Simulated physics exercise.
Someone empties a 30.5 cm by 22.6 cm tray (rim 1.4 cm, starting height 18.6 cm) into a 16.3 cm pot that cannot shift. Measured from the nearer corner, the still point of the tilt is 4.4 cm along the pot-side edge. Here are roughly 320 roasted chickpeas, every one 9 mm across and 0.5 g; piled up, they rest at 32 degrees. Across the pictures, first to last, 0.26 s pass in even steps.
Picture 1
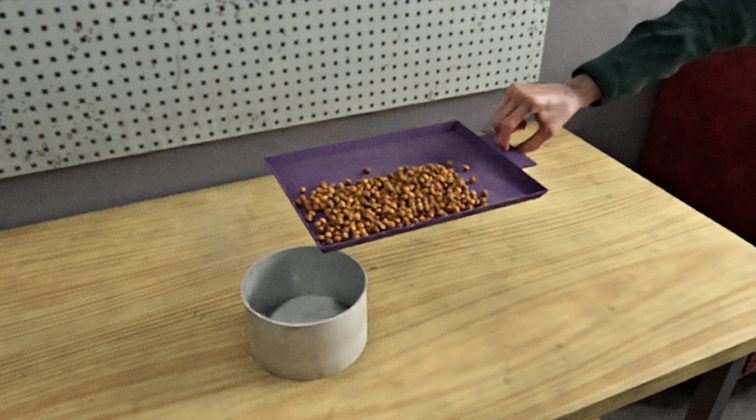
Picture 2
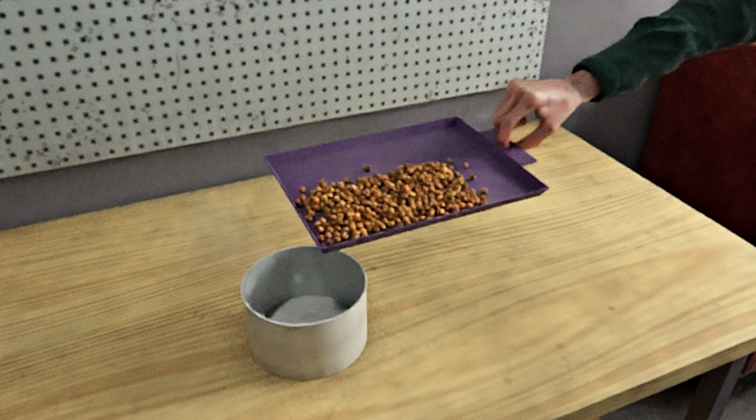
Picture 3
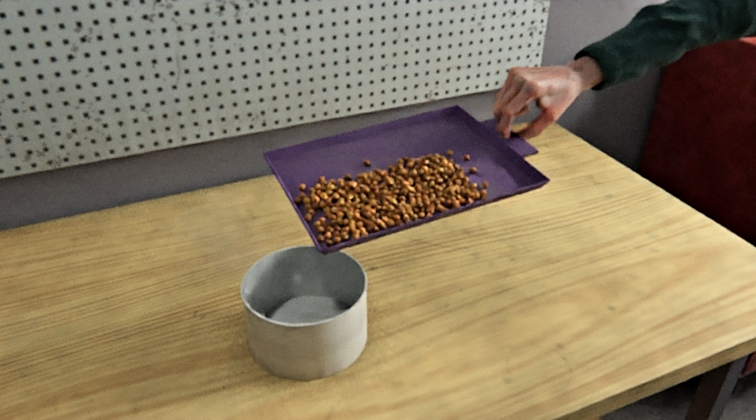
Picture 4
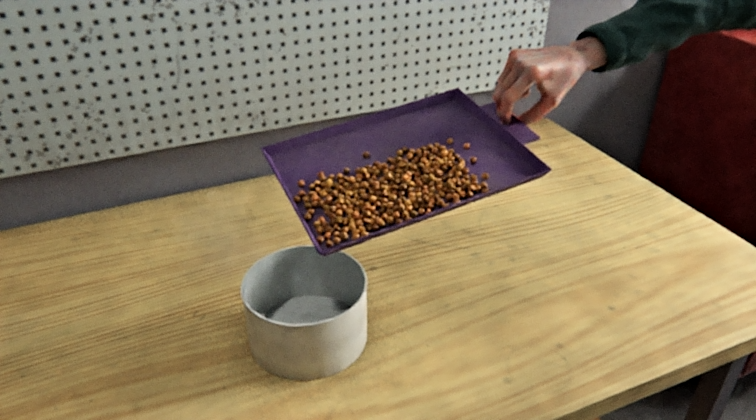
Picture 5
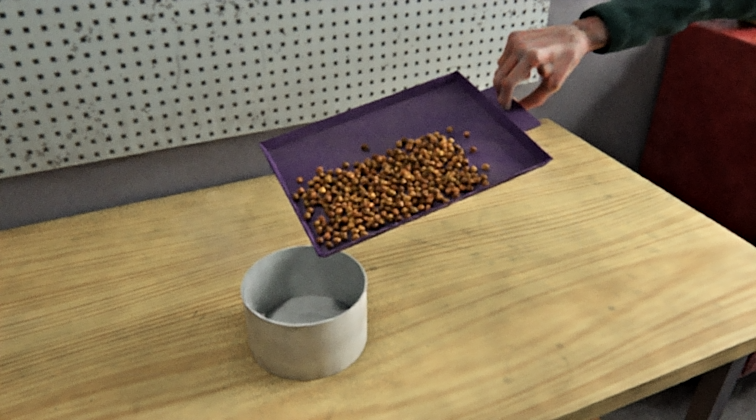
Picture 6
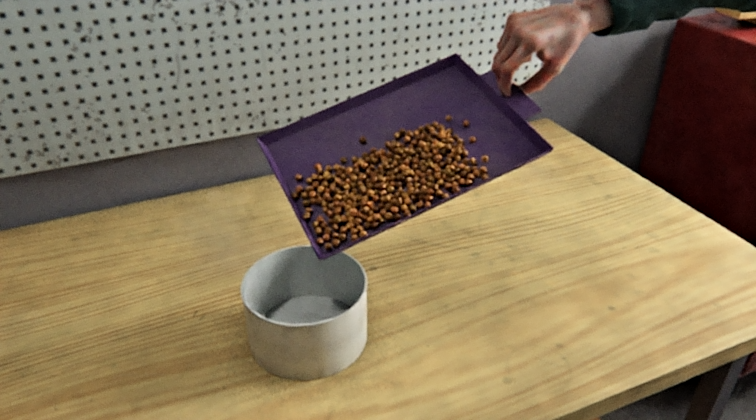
In this clip, a hand in a dark green sleeve holds a purple tray of roasted chickpeas above a grey pot on a wooden table, then raises the handle end, steadily tilting the tray toward its left front corner.
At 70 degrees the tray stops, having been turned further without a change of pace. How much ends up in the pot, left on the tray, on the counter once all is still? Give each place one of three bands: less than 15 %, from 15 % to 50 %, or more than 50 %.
Result: Pot: A middle portion. Left on the tray: A small portion. Counter: The main portion.
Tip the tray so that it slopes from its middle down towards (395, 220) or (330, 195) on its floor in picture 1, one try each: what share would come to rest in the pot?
20 and 55 %.
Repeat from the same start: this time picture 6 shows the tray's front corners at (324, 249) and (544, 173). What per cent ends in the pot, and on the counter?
Split: Pot = 25, counter = 75.
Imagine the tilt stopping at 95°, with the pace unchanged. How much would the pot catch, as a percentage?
Pot share: About 40 per cent.
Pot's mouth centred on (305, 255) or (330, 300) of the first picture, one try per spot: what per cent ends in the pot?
0 % and 90 %.
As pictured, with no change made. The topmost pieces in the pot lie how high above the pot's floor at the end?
2.0 cm.
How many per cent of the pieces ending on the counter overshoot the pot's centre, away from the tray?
About 80 percent of the spill.
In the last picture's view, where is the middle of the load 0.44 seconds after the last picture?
At about (344, 216).
Then, 0.27 s after the last picture, tilt 45 degrees; the tray holds 100 %, the pot 0 %.
Then, 0.44 s after the last picture, tilt 61 degrees; the tray holds 85 %, the pot 0 %.
Then, 0.74 s after the last picture, tilt 70 degrees; the tray holds 15 %, the pot 25 %.
In the end, pot 35 %, tray 0 %, counter 65 %.
